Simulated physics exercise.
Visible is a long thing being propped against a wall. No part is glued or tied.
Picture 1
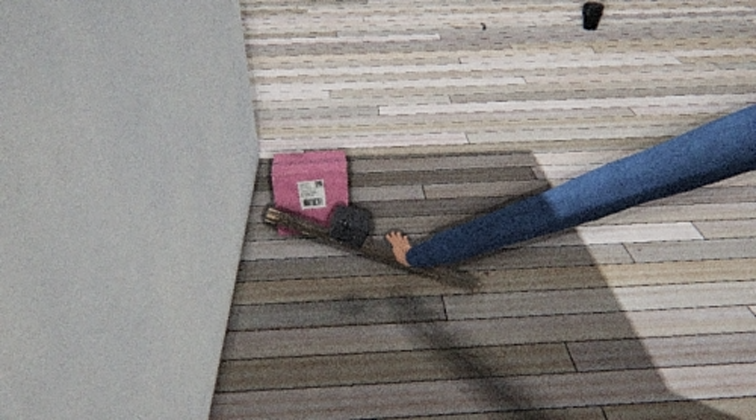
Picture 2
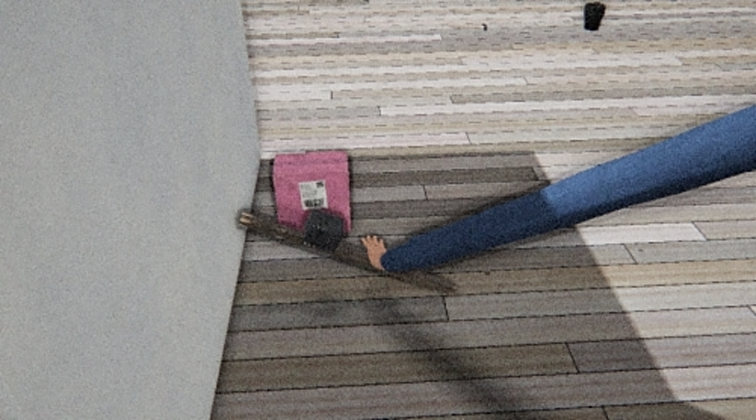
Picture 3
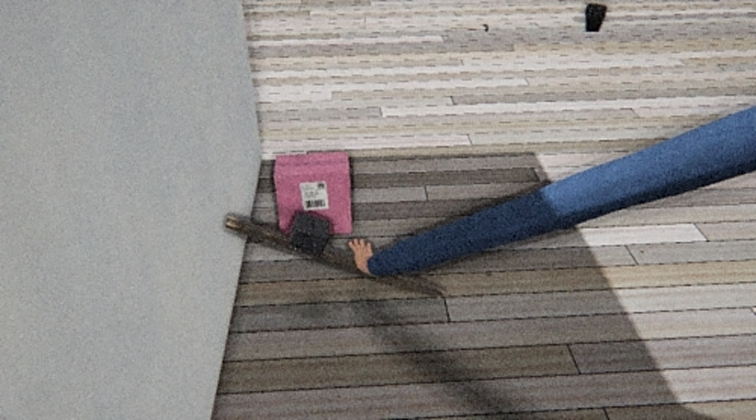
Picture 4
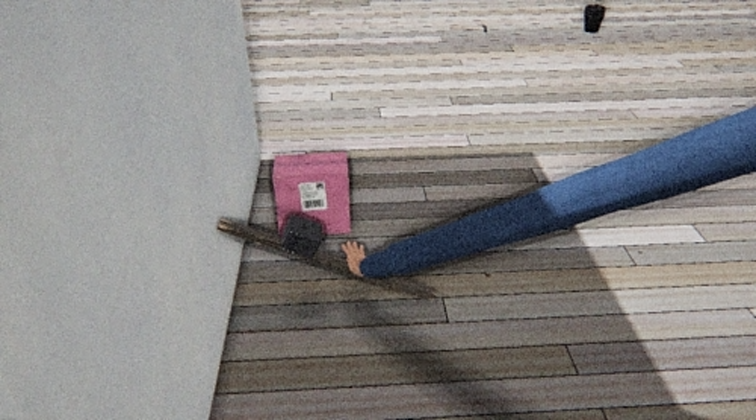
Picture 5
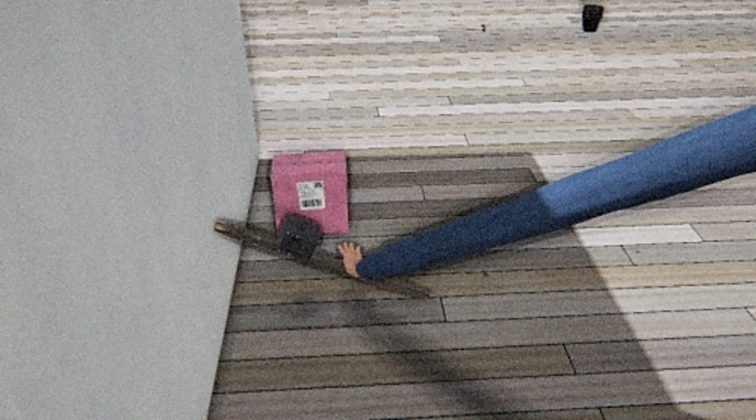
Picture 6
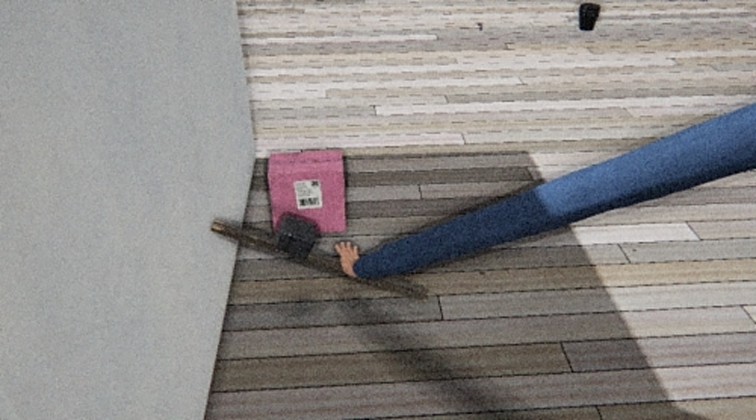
A hand in a blue sleeve slid a long, dark pole a short way left across a pink box, until its end overlapped the gray wall, then held it there almost still.
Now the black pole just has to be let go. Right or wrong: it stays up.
Wrong, it slips.
Then, 0.30 s past the last view, black pole sunk by 11° near (334, 278).
Then, 0.40 s past the last view, black pole sunk by 26° near (340, 302).
Then, 0.50 s past the last view, black pole sunk by 24° near (339, 286).
Then, 0.70 s past the last view, black pole sunk by 26° near (340, 300).
Finally, moved from the start, black pole; pink box still in place. Final places as the last picture's camera would see them, black pole near (340, 300). The pole slides down.
